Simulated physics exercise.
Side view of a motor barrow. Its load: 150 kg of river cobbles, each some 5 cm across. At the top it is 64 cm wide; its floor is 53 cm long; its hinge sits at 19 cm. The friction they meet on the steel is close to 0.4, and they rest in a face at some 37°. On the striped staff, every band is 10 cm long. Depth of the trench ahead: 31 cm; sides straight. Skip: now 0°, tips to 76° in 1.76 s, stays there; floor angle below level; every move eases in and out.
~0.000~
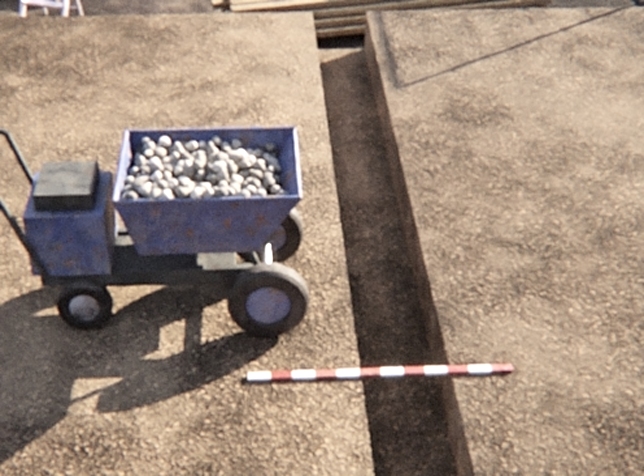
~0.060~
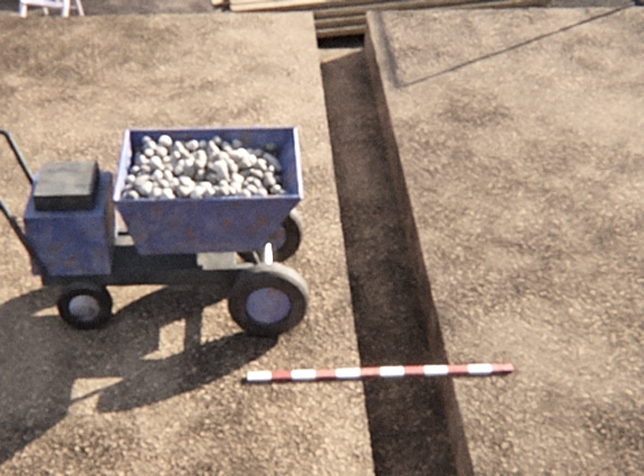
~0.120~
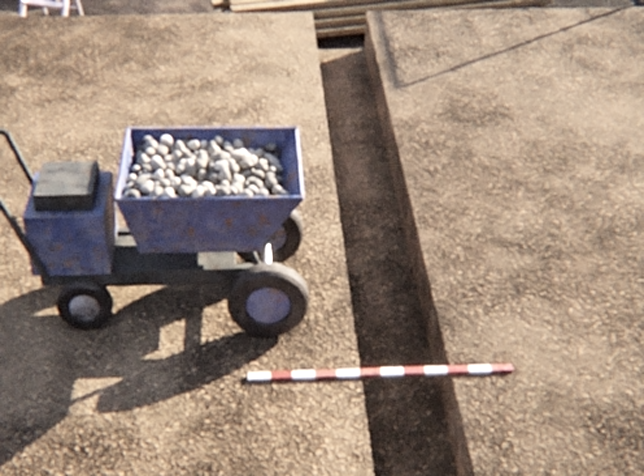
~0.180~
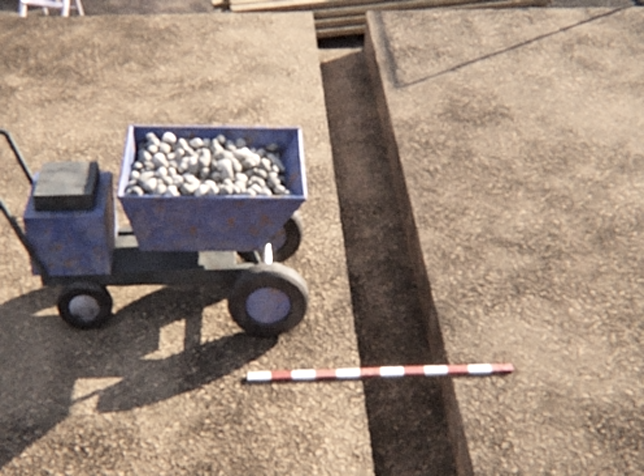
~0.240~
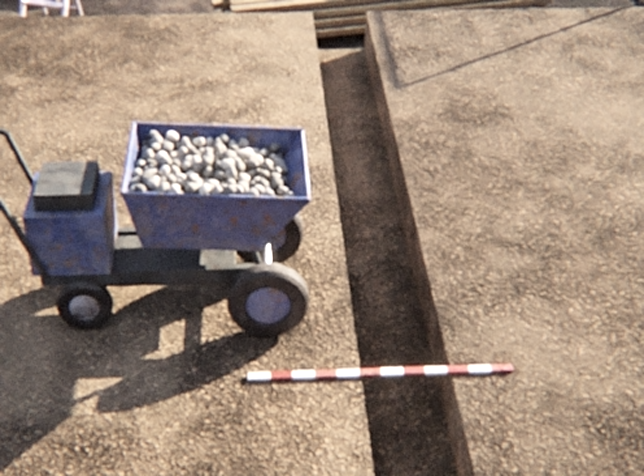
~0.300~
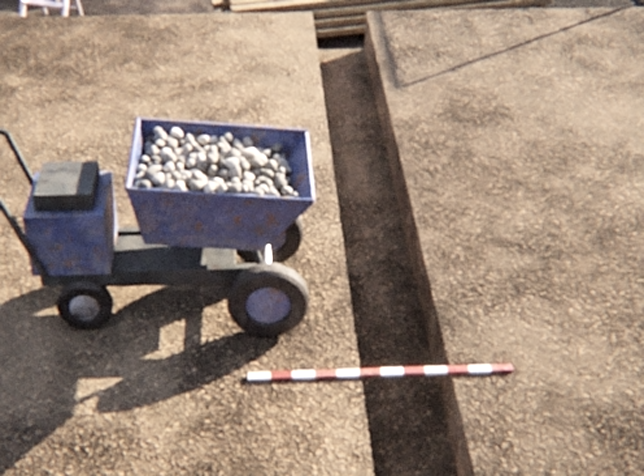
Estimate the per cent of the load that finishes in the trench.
Roughly 74 percent.
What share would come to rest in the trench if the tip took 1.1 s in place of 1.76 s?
Trench share: Approx. 60%.
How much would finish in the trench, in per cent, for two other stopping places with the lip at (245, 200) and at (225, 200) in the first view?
It'd be around 100 per cent and after that around 90 per cent.
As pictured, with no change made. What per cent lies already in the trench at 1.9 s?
Some 35 per cent.
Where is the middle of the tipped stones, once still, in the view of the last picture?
Roughly at (413, 323).
After 1.3 s the floor is at 64°; 97 % in the skip, 3 % in the trench; the foremost stones are at (423, 281).
After 1.9 s the floor is at 76°; 47 % in the skip, 34 % in the trench, 19 % past the trench; the foremost stones are at (542, 289).
After 2.2 s the floor is at 76°; 22 % in the skip, 51 % in the trench, 27 % past the trench; the foremost stones are at (594, 278).
After 4.2 s the floor is at 76°; 0 % in the skip, 74 % in the trench, 26 % past the trench; the foremost stones are at (613, 275).
